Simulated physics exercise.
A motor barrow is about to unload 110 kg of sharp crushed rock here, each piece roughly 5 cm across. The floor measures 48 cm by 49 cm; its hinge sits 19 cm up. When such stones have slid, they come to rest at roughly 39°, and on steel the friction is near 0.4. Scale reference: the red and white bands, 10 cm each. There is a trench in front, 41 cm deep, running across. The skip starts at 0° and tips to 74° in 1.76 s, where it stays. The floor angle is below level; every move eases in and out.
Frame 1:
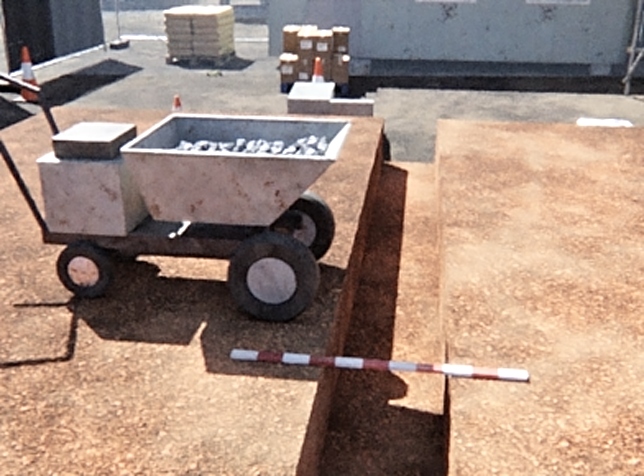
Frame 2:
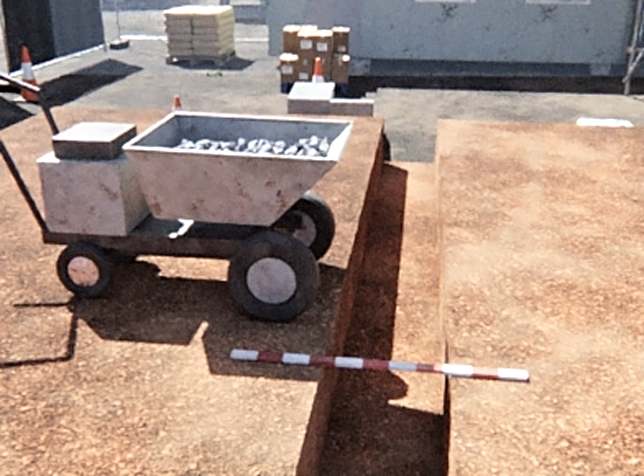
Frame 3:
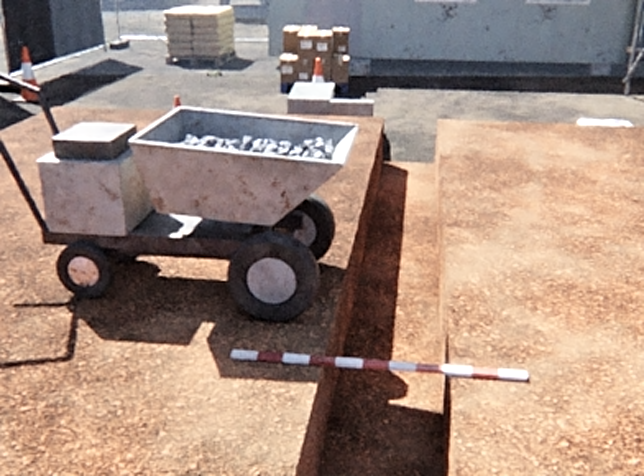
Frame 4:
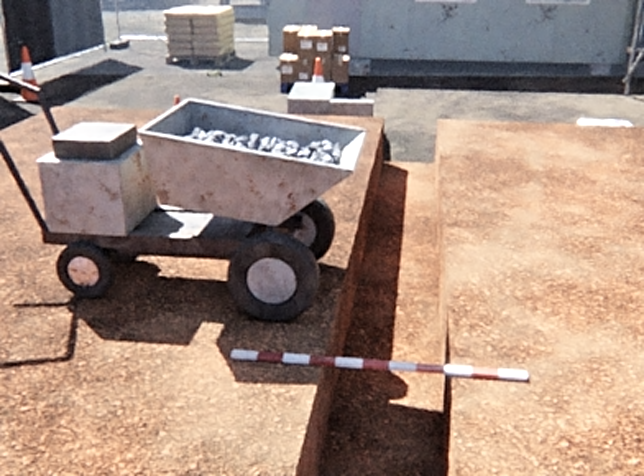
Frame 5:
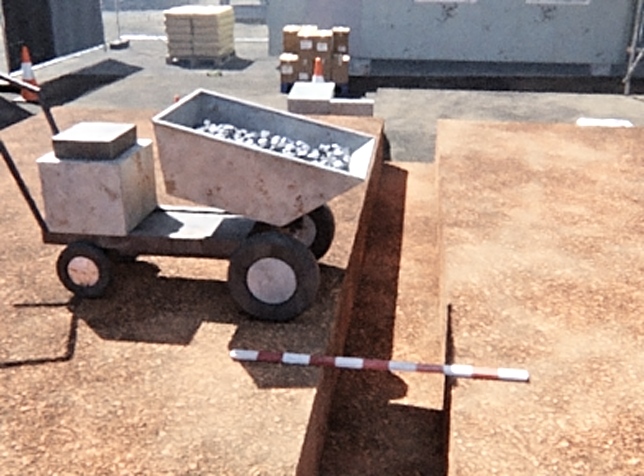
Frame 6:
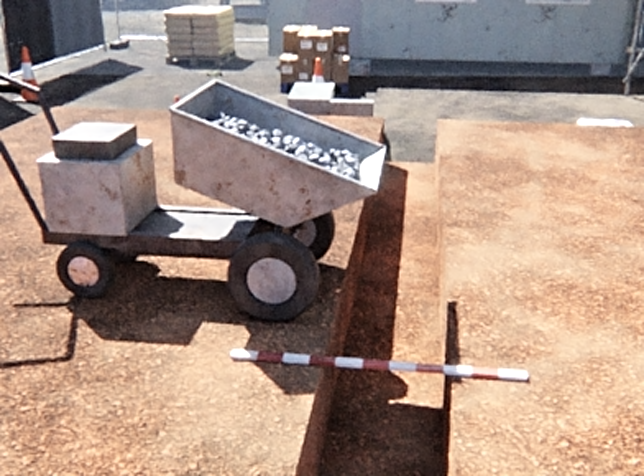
A grey skip of crushed rock on a wheeled barrow tilts steadily down to the right.
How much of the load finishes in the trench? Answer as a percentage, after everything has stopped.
Some 76 per cent of it.
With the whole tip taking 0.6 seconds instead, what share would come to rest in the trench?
It would come to roughly 55 per cent.
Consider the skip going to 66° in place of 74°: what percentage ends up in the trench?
It comes out at about 65 percent.
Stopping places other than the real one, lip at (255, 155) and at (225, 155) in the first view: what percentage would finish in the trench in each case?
The first start gives about 100 per cent, the second about 80.
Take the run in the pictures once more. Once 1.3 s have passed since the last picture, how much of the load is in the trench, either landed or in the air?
25 per cent, give or take.
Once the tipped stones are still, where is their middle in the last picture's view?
Somewhere around (422, 359) in the last picture.
Then, 0.7 s after the last picture the floor is at 62°, 100 % in the skip; the foremost stones are at (411, 252).
Then, 1.3 s after the last picture the floor is at 74°, 62 % in the skip, 27 % in the trench, 11 % past the trench; the foremost stones are at (501, 304).
Then, 1.6 s after the last picture the floor is at 74°, 24 % in the skip, 52 % in the trench, 24 % past the trench; the foremost stones are at (560, 307).
Then, 3.6 s after the last picture the floor is at 74°, 0 % in the skip, 76 % in the trench, 24 % past the trench; the foremost stones are at (572, 314).
